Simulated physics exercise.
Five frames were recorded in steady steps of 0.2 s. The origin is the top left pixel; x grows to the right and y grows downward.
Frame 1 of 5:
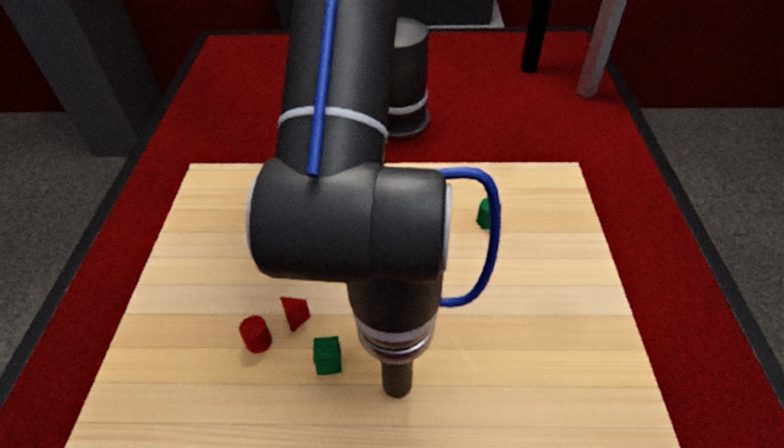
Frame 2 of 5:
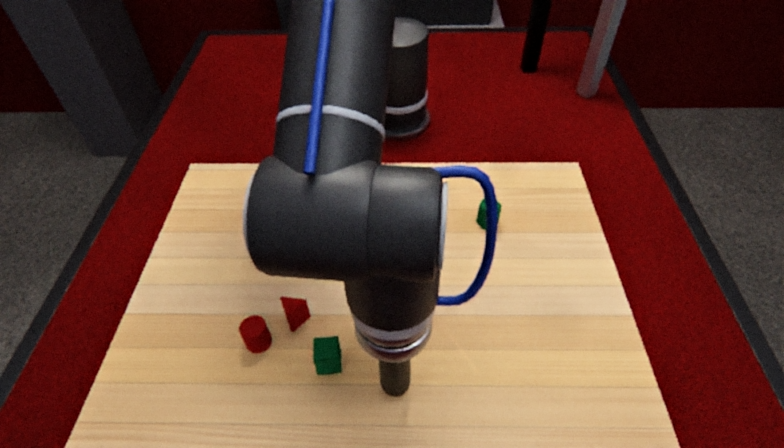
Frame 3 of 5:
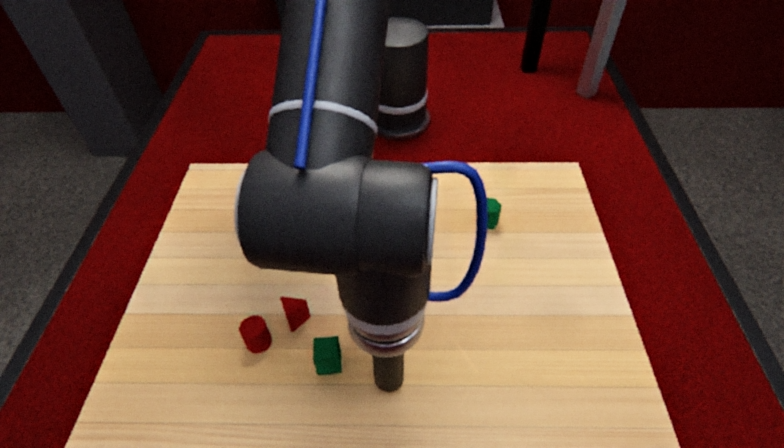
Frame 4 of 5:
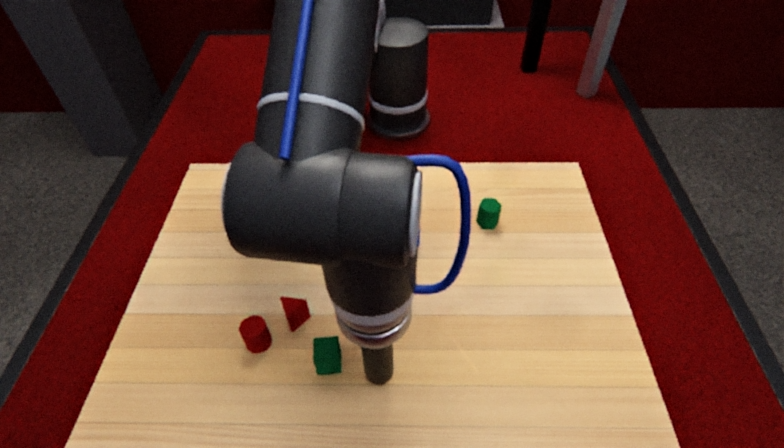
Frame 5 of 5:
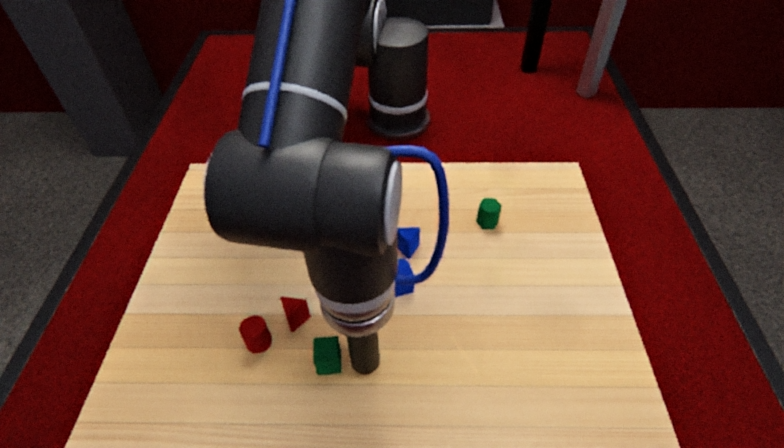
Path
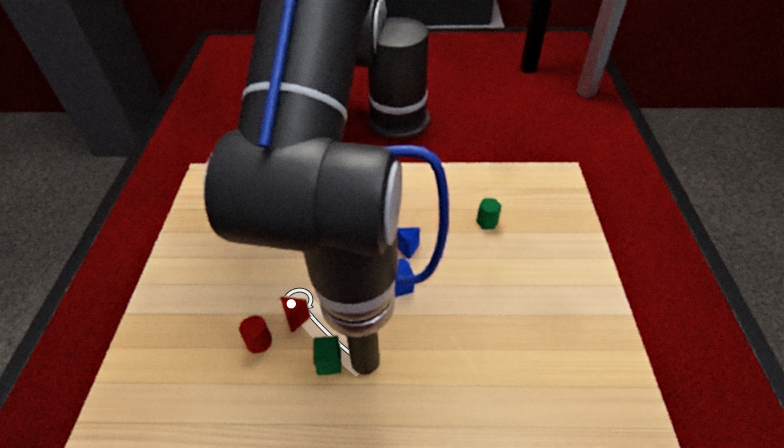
A dark robot arm holding a rod upright moved slowly left and slightly back over a wooden board, nearing a green square block, while the red and green blocks stayed still.
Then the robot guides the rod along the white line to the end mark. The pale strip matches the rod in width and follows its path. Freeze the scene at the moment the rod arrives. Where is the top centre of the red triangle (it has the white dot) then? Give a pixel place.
Somewhere near (275, 297).
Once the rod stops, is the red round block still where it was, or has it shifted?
My prediction: It remains in place.
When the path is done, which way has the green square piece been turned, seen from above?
From above, counter-clockwise.
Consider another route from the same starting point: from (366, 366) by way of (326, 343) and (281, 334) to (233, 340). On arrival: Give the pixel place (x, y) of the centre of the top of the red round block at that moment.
Around pixel (200, 342).
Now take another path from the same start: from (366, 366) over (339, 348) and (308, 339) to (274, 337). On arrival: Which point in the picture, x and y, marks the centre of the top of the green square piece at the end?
Somewhere near (301, 349).
Drawn move, from (366, 366) by way of (340, 345) and (317, 323) to (298, 301); the dot is on the red triangle.
What follows on the original path. One third of the way, rod (339, 339); green square piece (315, 346), turned 35° anticlockwise.
Two thirds of the way, rod (315, 317); green square piece (315, 346), turned 40° anticlockwise.
At the end, rod (296, 295); red round block still; red triangle (275, 297), turned 75° anticlockwise; green square piece (315, 346), turned 40° anticlockwise.
